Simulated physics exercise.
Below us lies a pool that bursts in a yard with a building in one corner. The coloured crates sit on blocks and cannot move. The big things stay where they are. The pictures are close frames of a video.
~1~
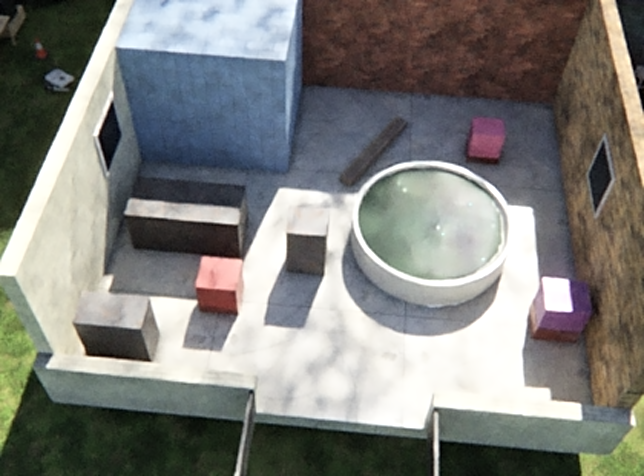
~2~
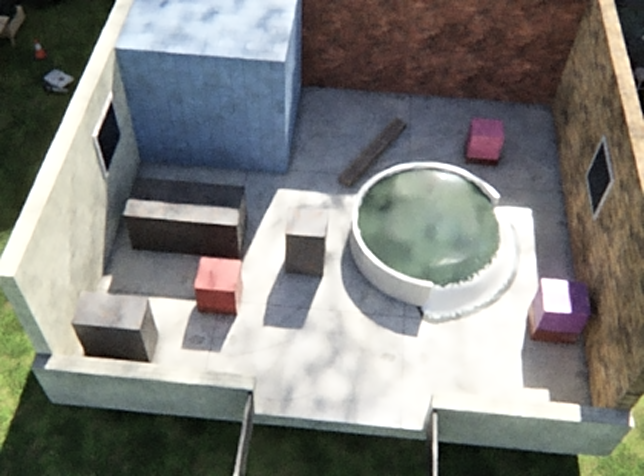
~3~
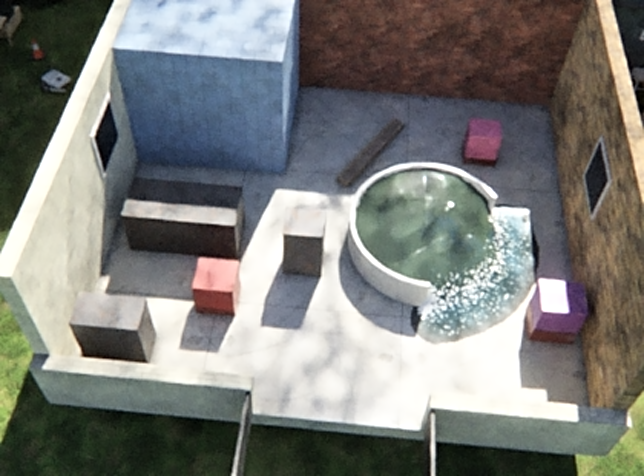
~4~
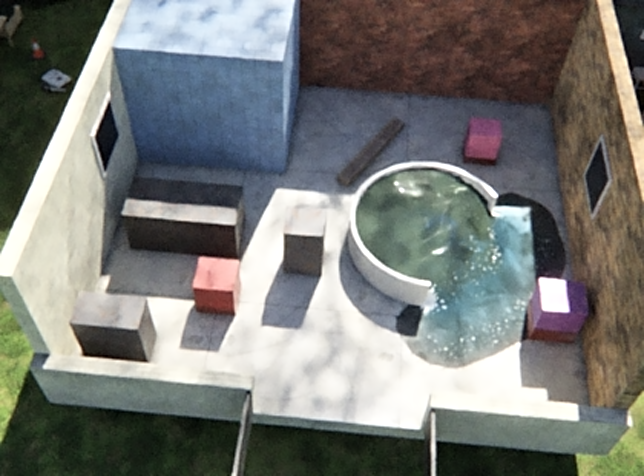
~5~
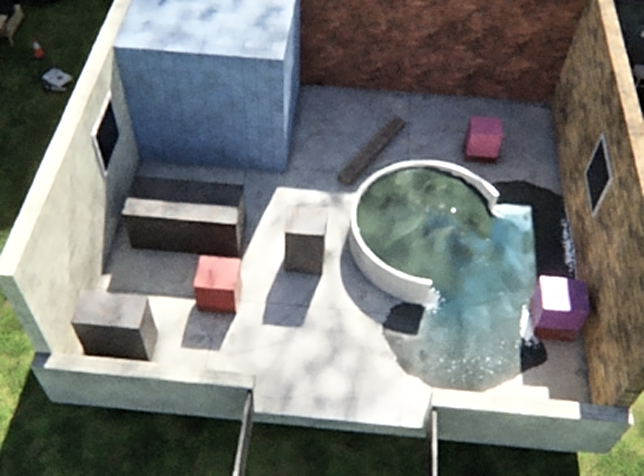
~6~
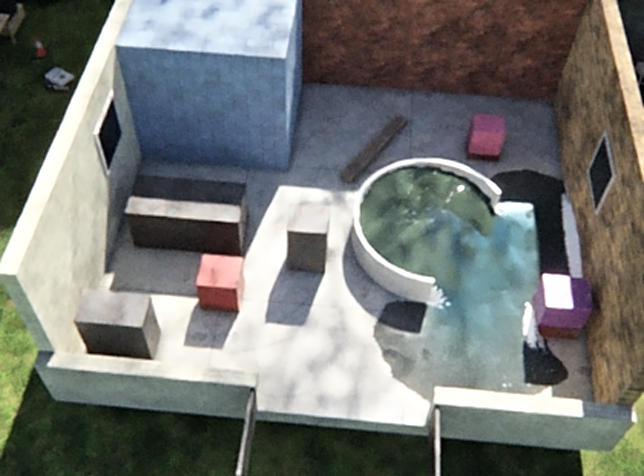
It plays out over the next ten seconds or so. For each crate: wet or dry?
In the end: The purple crate is wetted; the pink crate escapes dry; the red crate escapes dry.
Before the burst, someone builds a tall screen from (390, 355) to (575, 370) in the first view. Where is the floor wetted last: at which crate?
The crate marked red.
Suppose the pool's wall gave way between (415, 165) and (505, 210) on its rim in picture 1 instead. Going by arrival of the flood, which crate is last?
I say the one in red.
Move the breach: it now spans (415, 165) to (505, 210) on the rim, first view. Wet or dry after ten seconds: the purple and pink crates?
In short: The purple crate escapes it, the pink crate gets wet.
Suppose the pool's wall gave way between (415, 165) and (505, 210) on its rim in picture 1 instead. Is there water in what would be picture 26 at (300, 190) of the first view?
There: Dry.
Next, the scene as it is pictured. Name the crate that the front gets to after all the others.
The red one.
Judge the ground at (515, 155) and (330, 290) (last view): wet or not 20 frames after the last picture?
One after the other: Awash, no water.
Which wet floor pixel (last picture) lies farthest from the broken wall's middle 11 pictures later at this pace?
At about (546, 100).
A moment on, water covers 20 % of the floor; the purple crate water round its plinth, the pink crate water round its plinth, the red crate not reached.
Next, water covers 25 % of the floor; the purple crate water round its plinth, the pink crate water round its plinth, the red crate not reached.
Then, water covers 40 % of the floor; the purple crate water round its plinth, the pink crate water round its plinth, the red crate not reached.
Later, water covers 75 % of the floor; the purple crate water round its plinth, the pink crate water round its plinth, the red crate water round its plinth.
In the end, water covers 95 % of the floor; the purple crate was topped, the pink crate stayed above the water, the red crate stayed above the water.
